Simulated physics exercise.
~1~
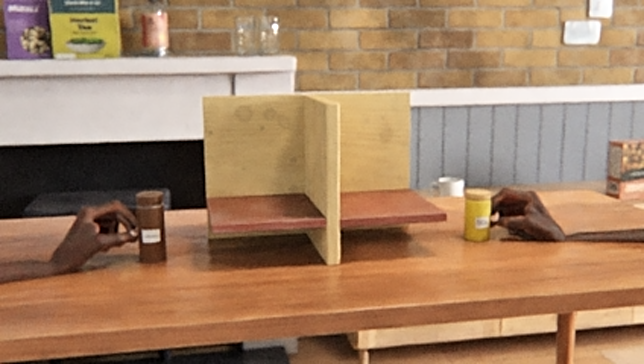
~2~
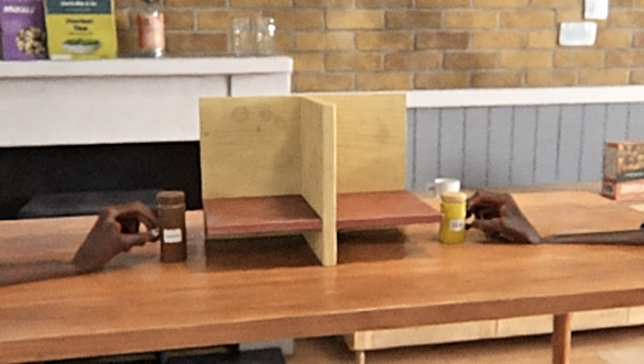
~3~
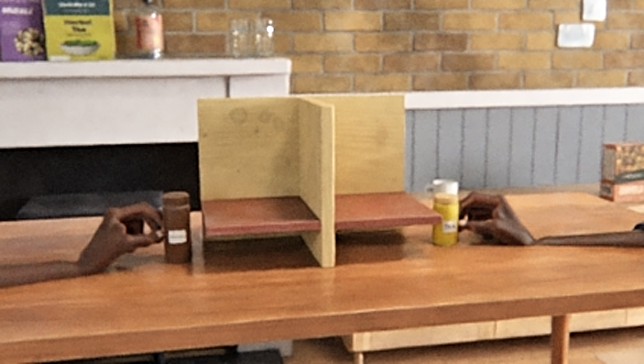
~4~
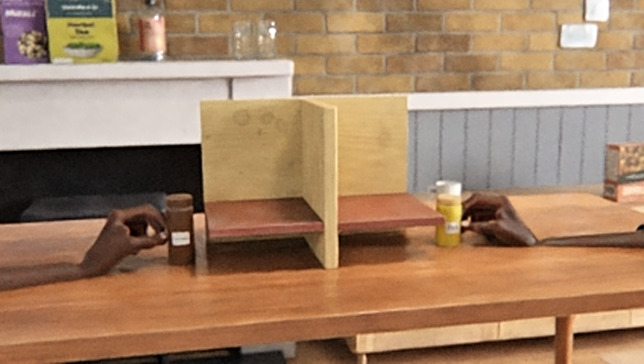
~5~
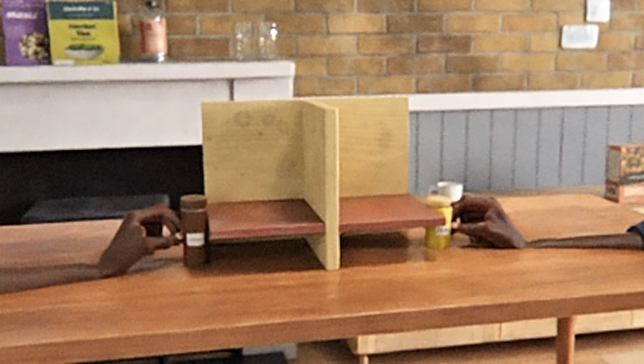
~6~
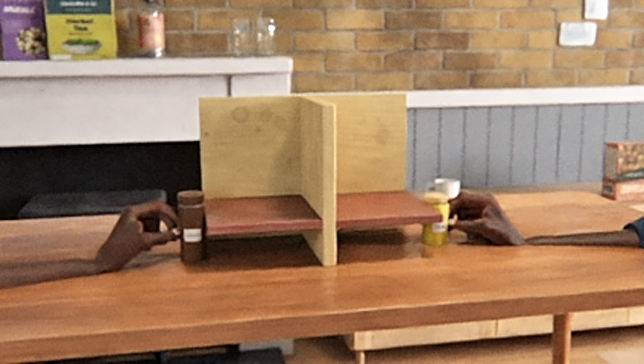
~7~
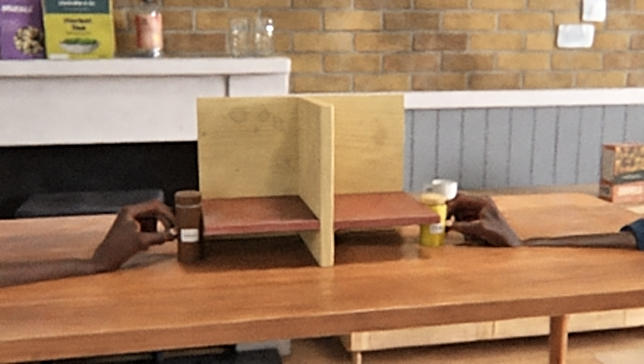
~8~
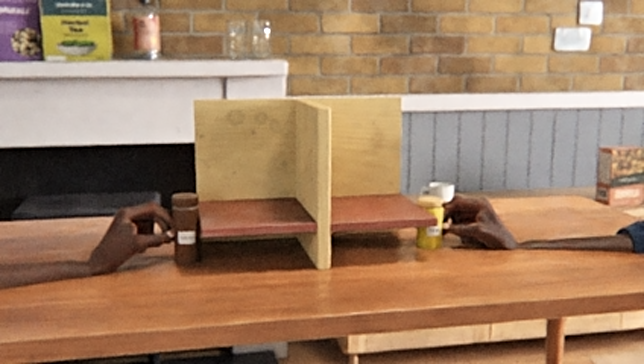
A brown shaker and a yellow shaker stand upright on a wooden table, each held by a hand, on either side of a low rack with a reddish shelf and a pale upright divider. The left hand slides the brown shaker right while the right hand slides the yellow one left, both towards the shelf. They slow as they near its ends, then edge a little closer. Neither shaker passes under the low shelf. At the end both stand upright against its opposite ends, with the fingers still on them and the rack unmoved.
